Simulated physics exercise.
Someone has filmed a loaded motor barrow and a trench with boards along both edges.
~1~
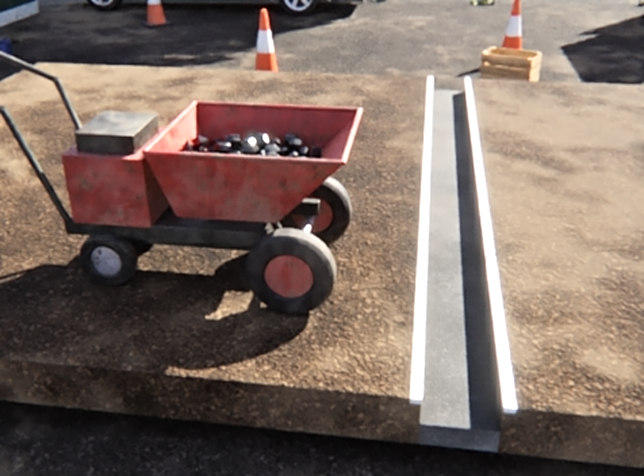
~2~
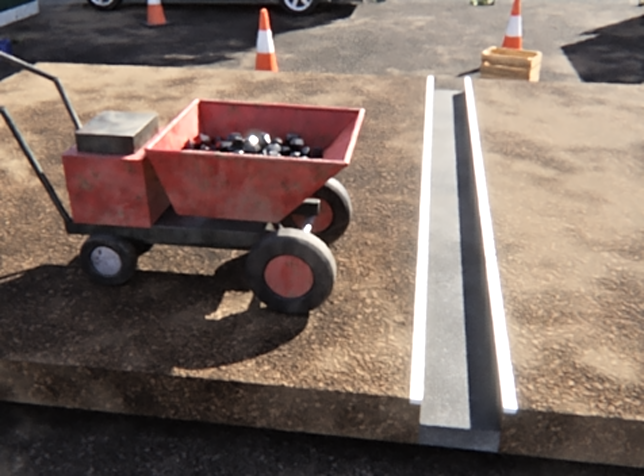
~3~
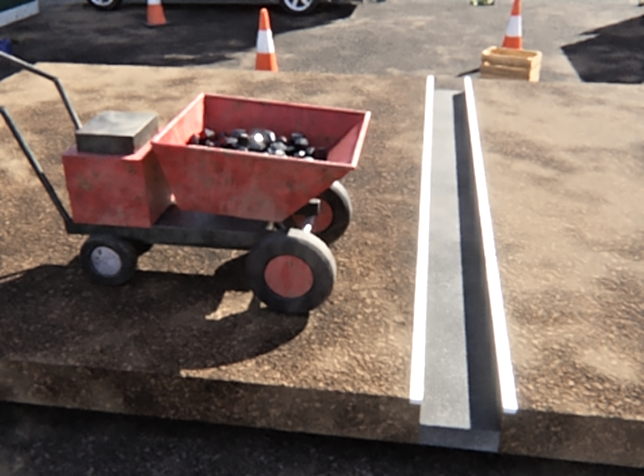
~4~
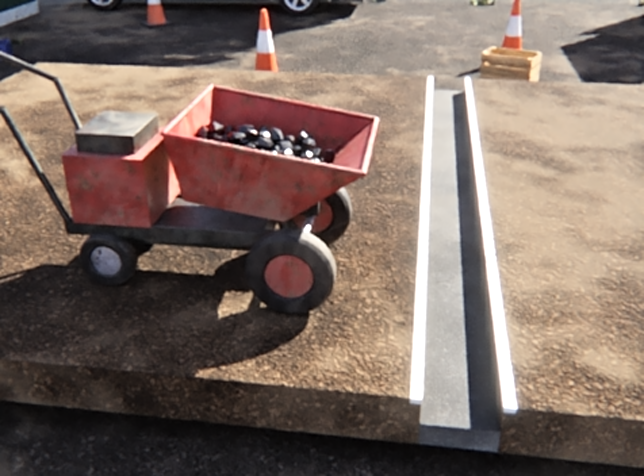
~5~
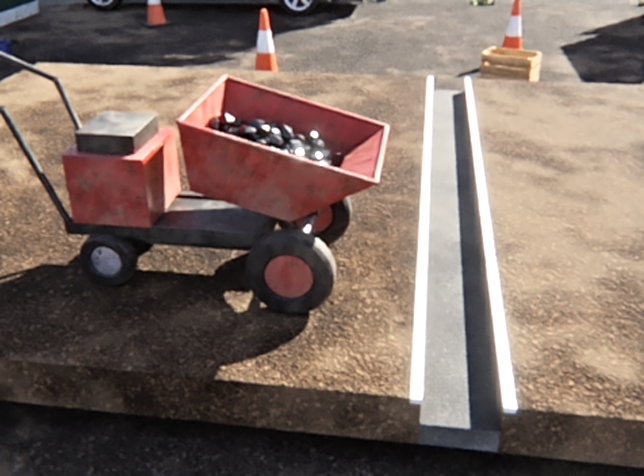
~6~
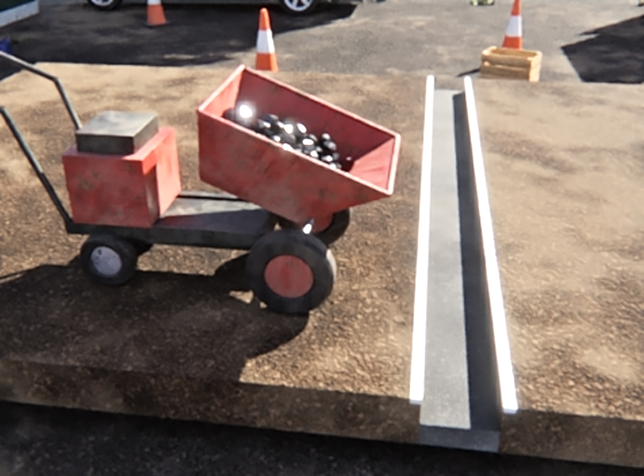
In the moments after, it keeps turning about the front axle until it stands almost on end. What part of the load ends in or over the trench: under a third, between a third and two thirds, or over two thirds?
It catches over two thirds.
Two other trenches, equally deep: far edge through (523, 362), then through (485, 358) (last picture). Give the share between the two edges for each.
In turn 90 and 70 in a hundred.
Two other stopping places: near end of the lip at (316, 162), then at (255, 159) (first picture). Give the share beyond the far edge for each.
Near 0 % and 0 %.
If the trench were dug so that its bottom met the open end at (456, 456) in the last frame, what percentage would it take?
Close to 100 per cent.
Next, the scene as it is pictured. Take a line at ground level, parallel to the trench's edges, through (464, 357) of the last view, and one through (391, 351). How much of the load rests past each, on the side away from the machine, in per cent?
In turn 40 and 80 in a hundred.
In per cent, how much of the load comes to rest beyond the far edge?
It comes to 5 per cent or so.
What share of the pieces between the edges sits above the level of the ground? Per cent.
Near 15 %.
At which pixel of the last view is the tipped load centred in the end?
Close to (460, 295).
Soon, skip tipped steeply; all in the skip.
A while on, skip tipped right over; about half in the skip; a stray few short of the trench; about a third in or heaped over the trench.
Towards the end, skip tipped right over; about a quarter in the skip; most in or heaped over the trench; a stray few beyond it.
Finally, skip tipped right over; about a quarter in the skip; most in or heaped over the trench; a stray few beyond it.
